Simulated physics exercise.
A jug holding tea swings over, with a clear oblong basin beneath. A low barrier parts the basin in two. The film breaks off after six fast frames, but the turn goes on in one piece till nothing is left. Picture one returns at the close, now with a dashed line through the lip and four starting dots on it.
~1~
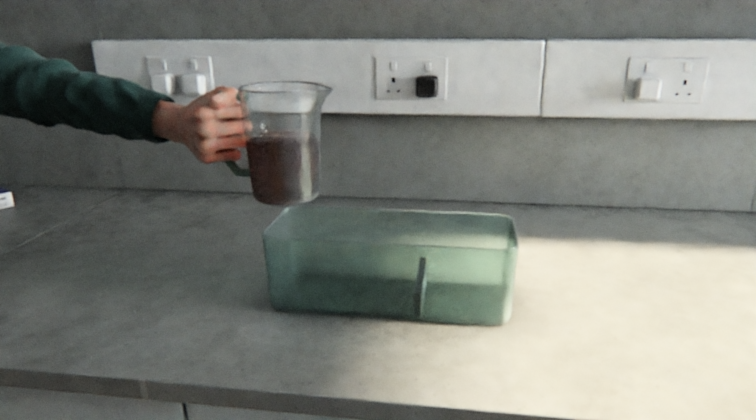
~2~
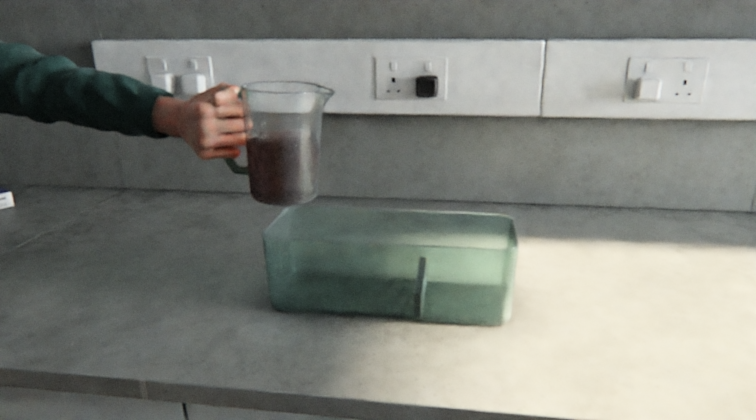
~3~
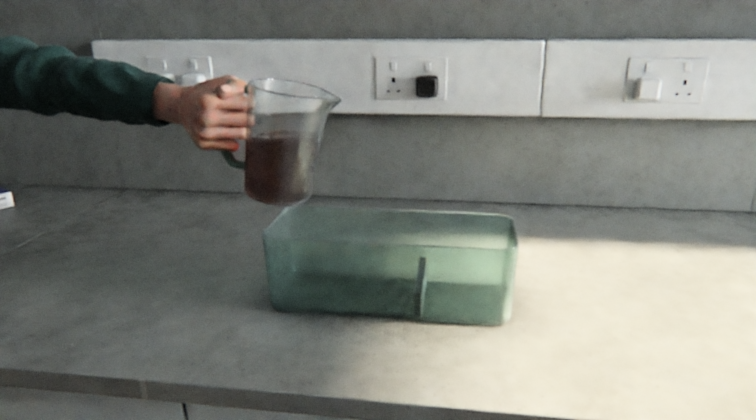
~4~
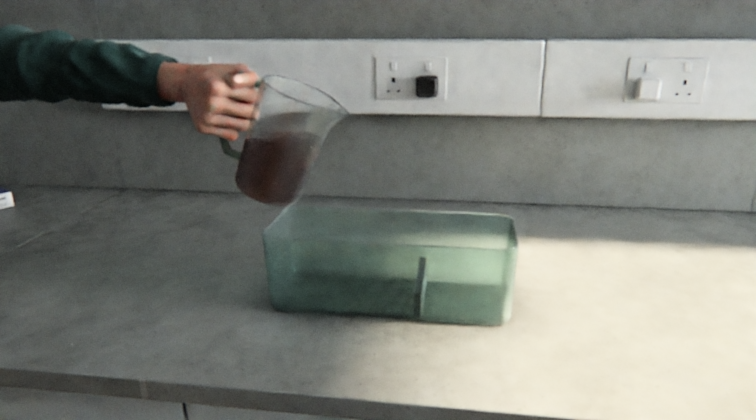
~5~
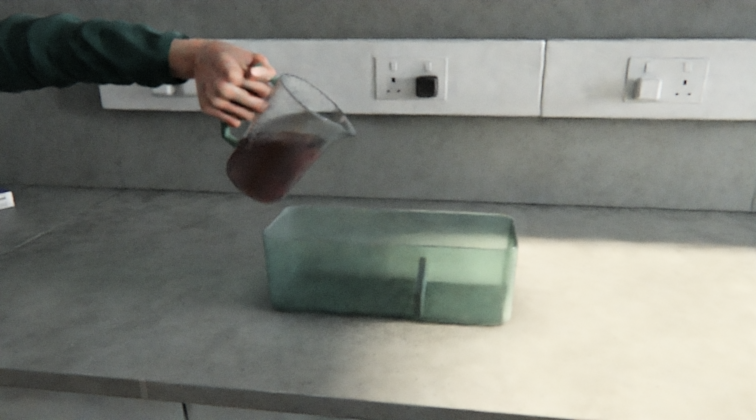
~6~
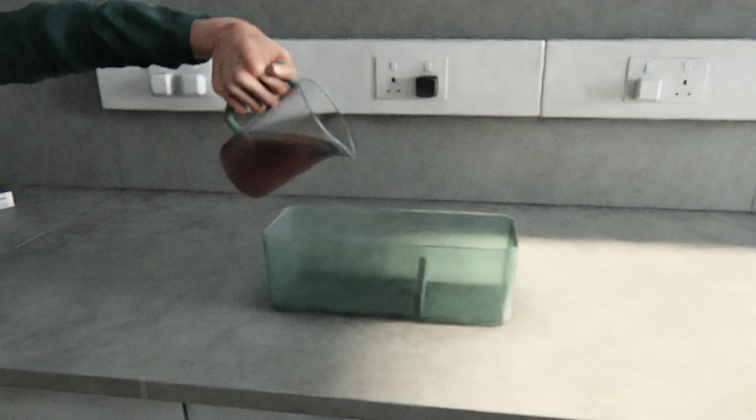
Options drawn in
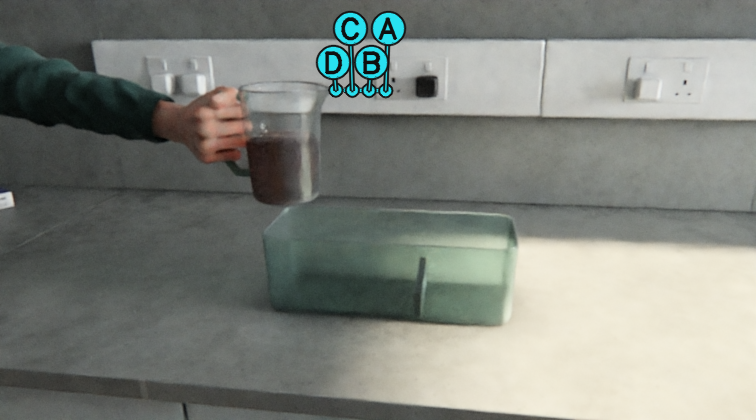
A jug of brown liquid, held by a hand, tilts rightward above a clear green basin.
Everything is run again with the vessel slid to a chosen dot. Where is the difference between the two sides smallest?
I would pick spot A.
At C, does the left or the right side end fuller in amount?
The left one.
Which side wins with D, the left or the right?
The left side.
On the marked copy, A at (385, 90); B at (369, 90); C at (352, 90); D at (335, 90).
With A, about 48 % ends left of the wall and 52 % right of it.
With B, about 84 % ends left of the wall and 12 % right of it; 4 % is lost outside.
With C, about 92 % ends left of the wall and 5 % right of it; 3 % is lost outside.
With D, about 85 % ends left of the wall and 10 % right of it; 5 % is lost outside.
